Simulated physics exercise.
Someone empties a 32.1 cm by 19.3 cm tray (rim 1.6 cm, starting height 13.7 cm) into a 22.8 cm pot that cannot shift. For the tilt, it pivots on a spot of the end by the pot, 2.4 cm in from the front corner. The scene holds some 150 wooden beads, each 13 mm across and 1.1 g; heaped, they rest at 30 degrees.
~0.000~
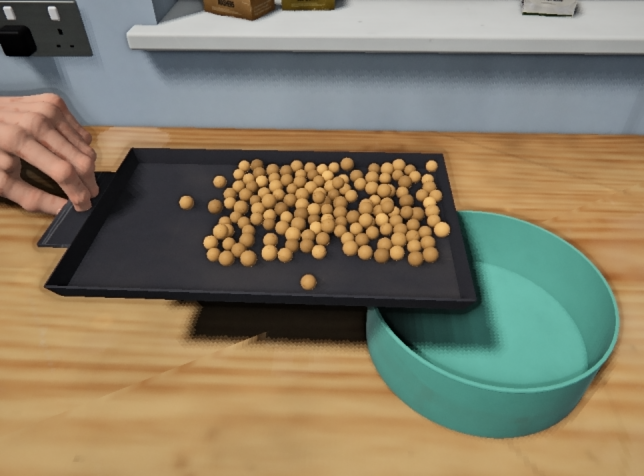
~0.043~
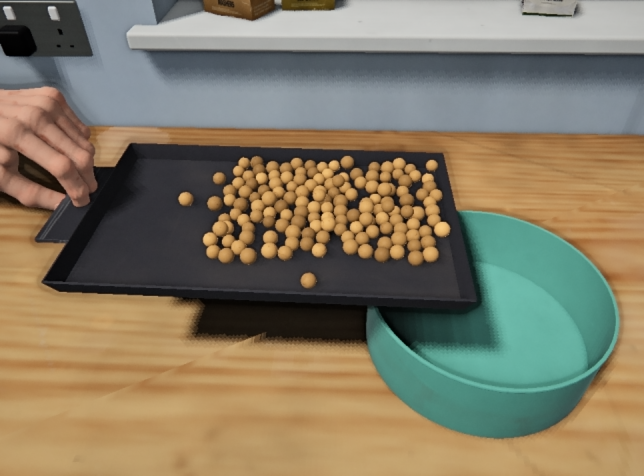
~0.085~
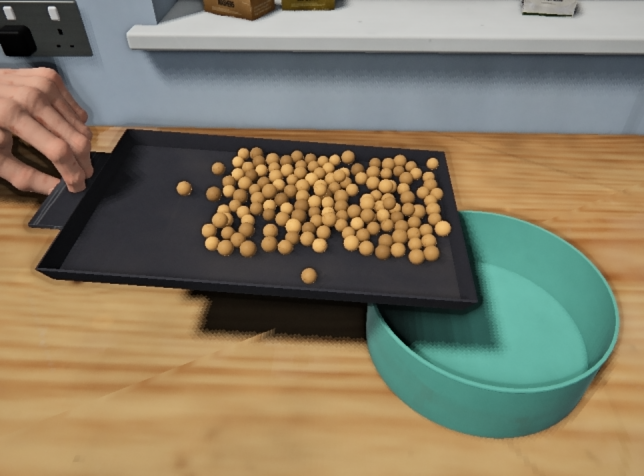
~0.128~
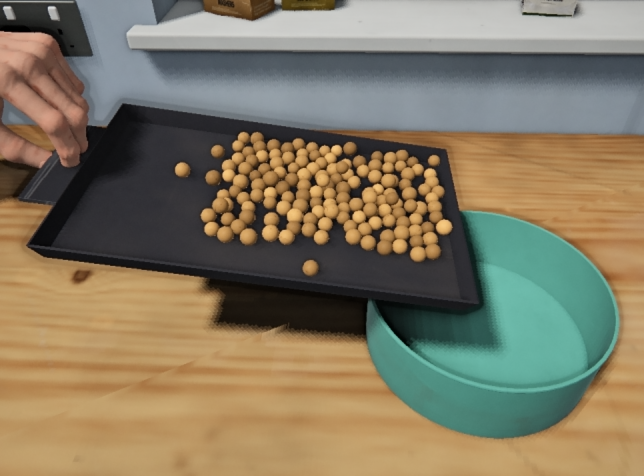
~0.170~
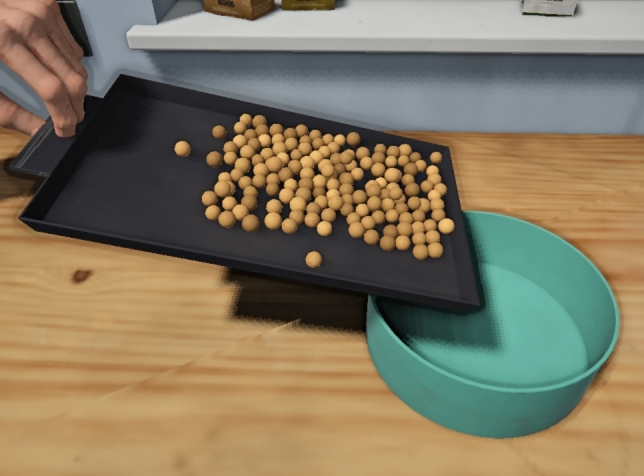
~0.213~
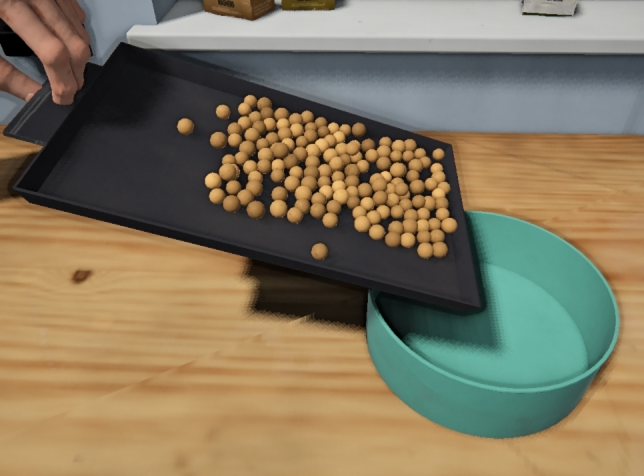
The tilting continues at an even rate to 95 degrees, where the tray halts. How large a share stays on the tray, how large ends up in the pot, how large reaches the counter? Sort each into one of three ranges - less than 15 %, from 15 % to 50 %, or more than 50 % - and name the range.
Ranges: Left on the tray: Less than 15 %; pot: More than 50 %; counter: Less than 15 %.
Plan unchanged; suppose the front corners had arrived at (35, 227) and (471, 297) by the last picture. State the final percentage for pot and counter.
You'd end with pot at 95 and counter at 5.
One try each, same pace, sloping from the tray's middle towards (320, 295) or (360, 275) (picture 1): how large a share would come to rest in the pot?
I'd put it at roughly 25 per cent for the first tilt and roughly 65 per cent for the second.
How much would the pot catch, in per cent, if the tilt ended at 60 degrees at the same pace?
In that case some 65 per cent.
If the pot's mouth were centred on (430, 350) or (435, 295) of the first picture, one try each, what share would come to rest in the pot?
70 % and 85 %.
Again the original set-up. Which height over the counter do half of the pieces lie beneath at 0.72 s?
Height: Around 14 cm.
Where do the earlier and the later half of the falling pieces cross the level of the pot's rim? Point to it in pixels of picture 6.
The first half passes near (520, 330) and the second half near (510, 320).
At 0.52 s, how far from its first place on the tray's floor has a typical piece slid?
Roughly 8 cm.
After 0.52 s, tilt 57 degrees; the tray holds 100 %, the pot 0 %.
After 0.72 s, tilt 82 degrees; the tray holds 50 %, the pot 30 %.
Then, at 1.04 s, tilt 95 degrees; the tray holds 0 %, the pot 95 %.
At rest (1.7 s), tray 0 %, pot 95 %, counter 5 %.
